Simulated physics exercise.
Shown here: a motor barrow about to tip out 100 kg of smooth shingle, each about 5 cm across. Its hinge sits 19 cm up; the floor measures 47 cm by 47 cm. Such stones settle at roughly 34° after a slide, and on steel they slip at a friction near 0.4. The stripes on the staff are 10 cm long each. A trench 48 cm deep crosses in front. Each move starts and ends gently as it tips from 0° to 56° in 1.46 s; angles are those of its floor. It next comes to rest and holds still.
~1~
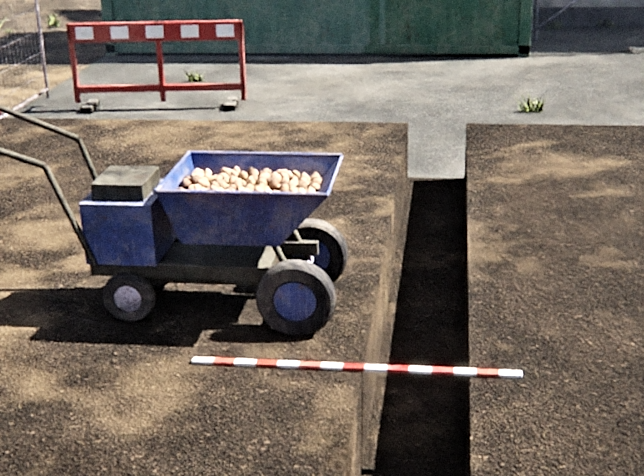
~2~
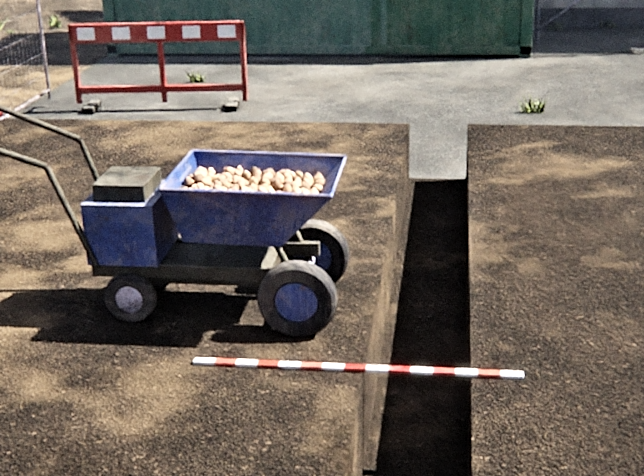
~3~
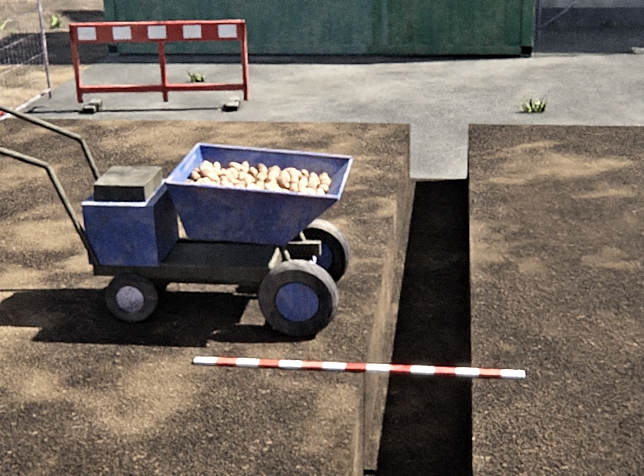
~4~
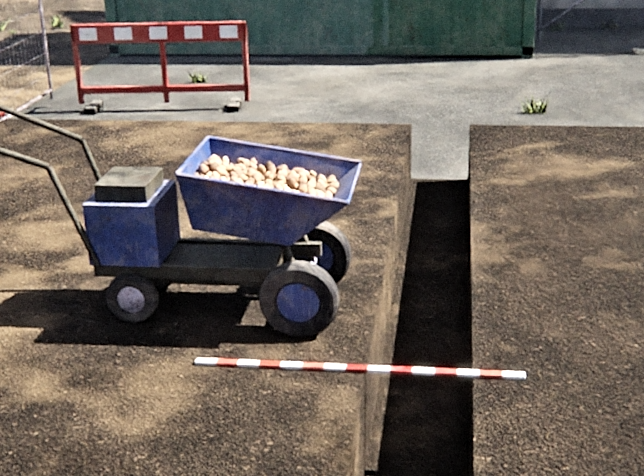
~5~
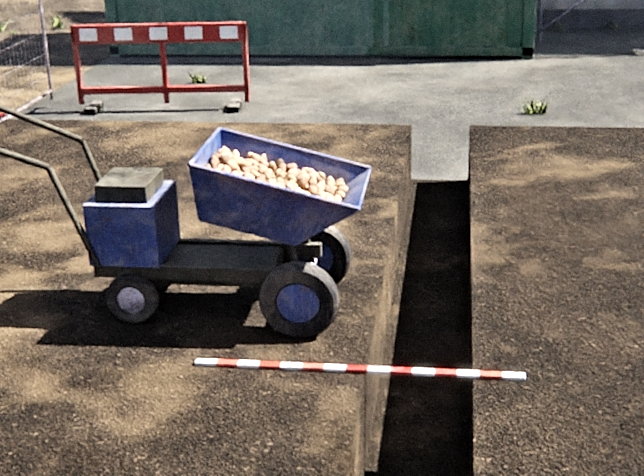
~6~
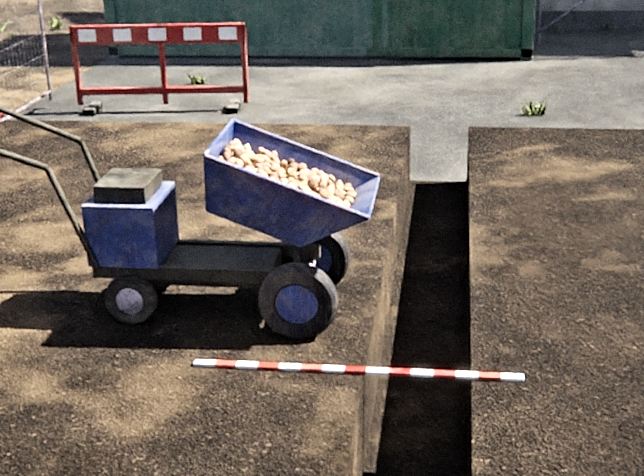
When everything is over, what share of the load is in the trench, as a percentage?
Close to 72 in a hundred.
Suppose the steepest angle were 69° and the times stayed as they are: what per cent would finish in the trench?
Some 70% would finish there.
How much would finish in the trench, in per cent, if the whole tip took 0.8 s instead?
Close to 60 percent, then.
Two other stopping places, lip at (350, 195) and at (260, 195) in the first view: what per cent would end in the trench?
About 50 per cent first, then about 80 per cent.
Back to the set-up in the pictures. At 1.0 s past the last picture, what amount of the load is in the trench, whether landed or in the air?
By that moment, roughly 25 per cent of the load.
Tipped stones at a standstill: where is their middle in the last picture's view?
I'd point somewhere around (441, 391).
Then, 0.5 s after the last picture the floor is at 47°, 100 % in the skip; the foremost stones are at (397, 233).
Then, 1.0 s after the last picture the floor is at 56°, 74 % in the skip, 23 % in the trench, 2 % past the trench; the foremost stones are at (485, 314).
Then, 1.3 s after the last picture the floor is at 56°, 47 % in the skip, 38 % in the trench, 15 % past the trench; the foremost stones are at (553, 313).
Then, 3.3 s after the last picture the floor is at 56°, 13 % in the skip, 72 % in the trench, 16 % past the trench; the foremost stones are at (620, 312).
